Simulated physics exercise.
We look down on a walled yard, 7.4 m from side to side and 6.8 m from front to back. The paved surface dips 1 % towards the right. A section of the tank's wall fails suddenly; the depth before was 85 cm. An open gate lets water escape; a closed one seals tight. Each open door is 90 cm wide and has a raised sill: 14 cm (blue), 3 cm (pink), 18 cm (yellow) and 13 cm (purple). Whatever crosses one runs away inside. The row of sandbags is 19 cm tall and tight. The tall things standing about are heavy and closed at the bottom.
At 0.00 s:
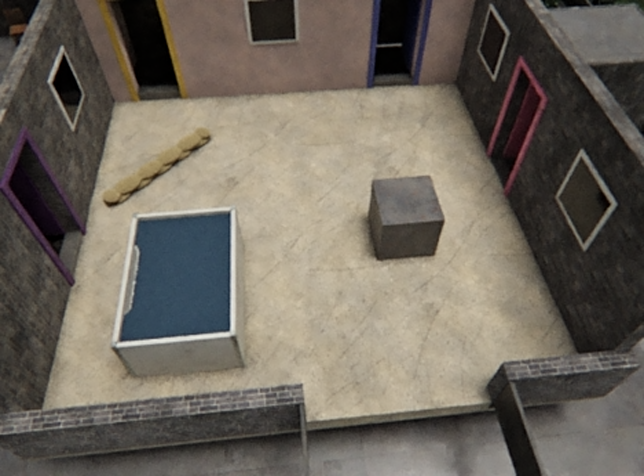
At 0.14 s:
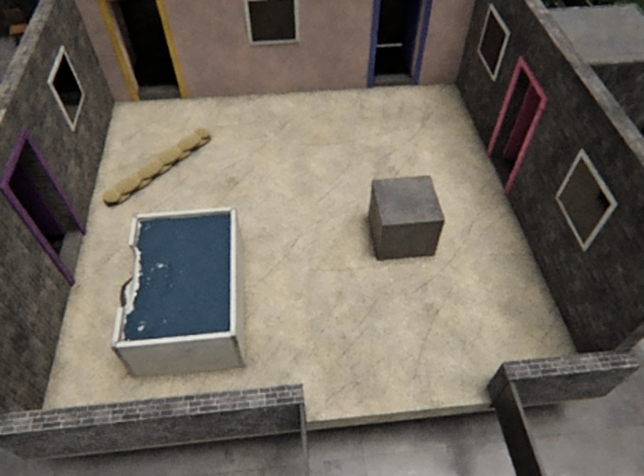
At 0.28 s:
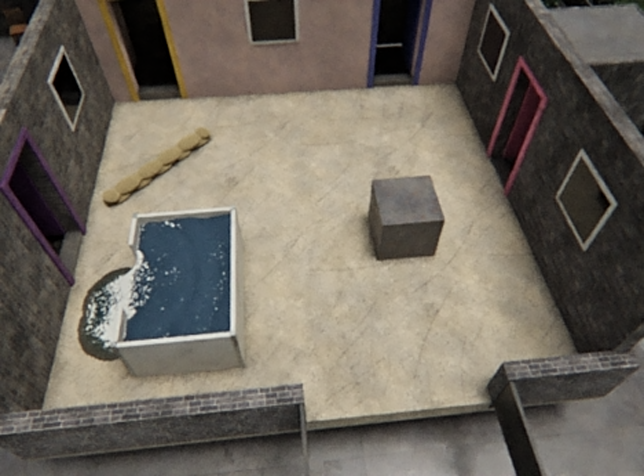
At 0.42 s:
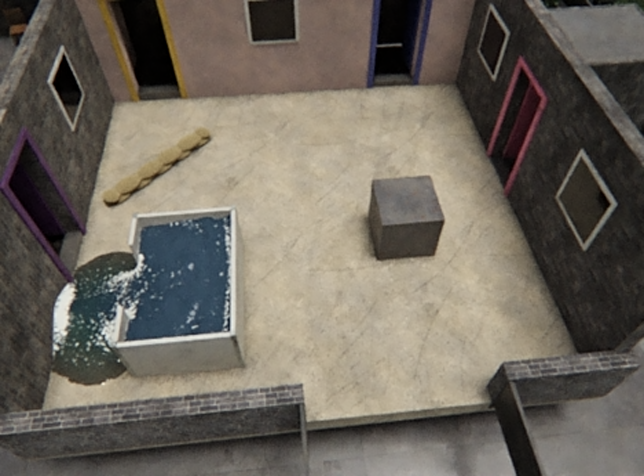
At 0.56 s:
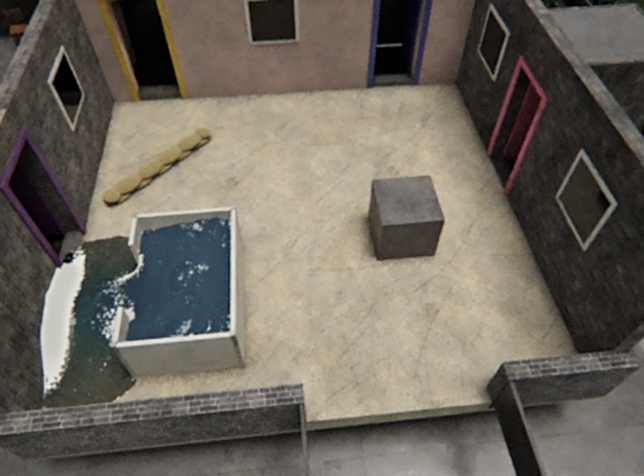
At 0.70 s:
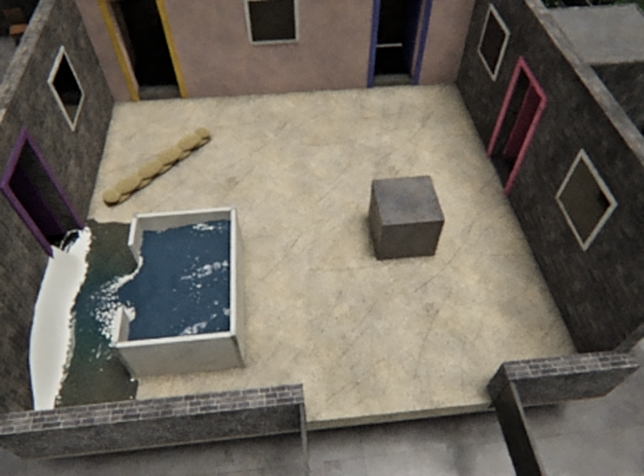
To begin with, a white-walled tank of still, dark blue water stands in a walled yard near a grey block and a twisted beam. Water then breaks through the tank's left side, foaming onto the pale floor, and spreads along the left wall to the purple-framed doorway.
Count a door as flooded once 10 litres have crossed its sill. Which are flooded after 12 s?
Door by door: At the blue door it stays under the limit; at the pink door it goes over the limit; at the yellow door it stays under the limit; at the purple door it passes the limit.
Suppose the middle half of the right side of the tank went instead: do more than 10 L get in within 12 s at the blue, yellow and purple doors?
Then: Blue below, yellow under, purple below.
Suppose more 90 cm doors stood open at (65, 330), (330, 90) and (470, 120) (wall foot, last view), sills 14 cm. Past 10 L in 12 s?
In turn: Over, below, under.
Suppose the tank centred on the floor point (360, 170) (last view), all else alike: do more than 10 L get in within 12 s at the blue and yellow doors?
Then: Blue below, yellow under.
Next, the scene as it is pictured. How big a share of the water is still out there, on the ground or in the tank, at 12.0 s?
Roughly 84 in a hundred.
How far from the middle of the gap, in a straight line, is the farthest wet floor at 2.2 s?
Roughly 5.2 m.
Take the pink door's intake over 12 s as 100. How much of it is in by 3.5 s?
Some 0 per cent by then.
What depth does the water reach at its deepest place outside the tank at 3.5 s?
About 28 cm.
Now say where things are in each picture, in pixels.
The first picture shows still water, 85 cm deep, in the tank at (181, 273).
In the second picture, water pours out at (140, 297) and has run 0.6 m, to a hidden place; typically 13 cm deep outside, 85 cm at the tank's back.
In the third picture, the front is at (85, 339), 0.9 m from the gap at (141, 299); 1.0 m2 of floor is under water; 81 cm left at the back of the tank.
In the fourth picture, water pours out at (142, 300) and has run 1.4 m, to (55, 361); typically 12 cm deep outside, 72 cm at the tank's back.
In the fifth picture, water pours out at (142, 300) and has run 1.7 m, to (46, 399); typically 9 cm deep outside, 73 cm at the tank's back.
In the sixth picture, the front is at (87, 226), 2.1 m from the gap at (141, 299); 3.5 m2 of floor is under water; 67 cm left at the back of the tank.
After 1.4 s water covers 10 % of the floor and is deepest (62 cm) near (42, 416); blue door not reached, pink door not reached, yellow door not reached, purple door 27 cm at the sill, 37 L in.
After 2.2 s water covers 25 % of the floor and is deepest (42 cm) near (42, 416); blue door not reached, pink door not reached, yellow door not reached, purple door 20 cm at the sill, 77 L in.
After 3.5 s water covers 50 % of the floor and is deepest (28 cm) near (39, 430); blue door not reached, pink door not reached, yellow door 12 cm at the sill, 0 L in, purple door 16 cm at the sill, 102 L in.
After 7.0 s water covers 80 % of the floor and is deepest (15 cm) near (488, 154); blue door 5 cm at the sill, 0 L in, pink door 4 cm at the sill, 0 L in, yellow door 5 cm at the sill, 0 L in, purple door 8 cm at the sill, 110 L in.
After 12.0 s water covers 85 % of the floor and is deepest (10 cm) near (503, 187); blue door 8 cm at the sill, 0 L in, pink door 8 cm at the sill, 89 L in, yellow door 2 cm at the sill, 0 L in, purple door 4 cm at the sill, 110 L in.
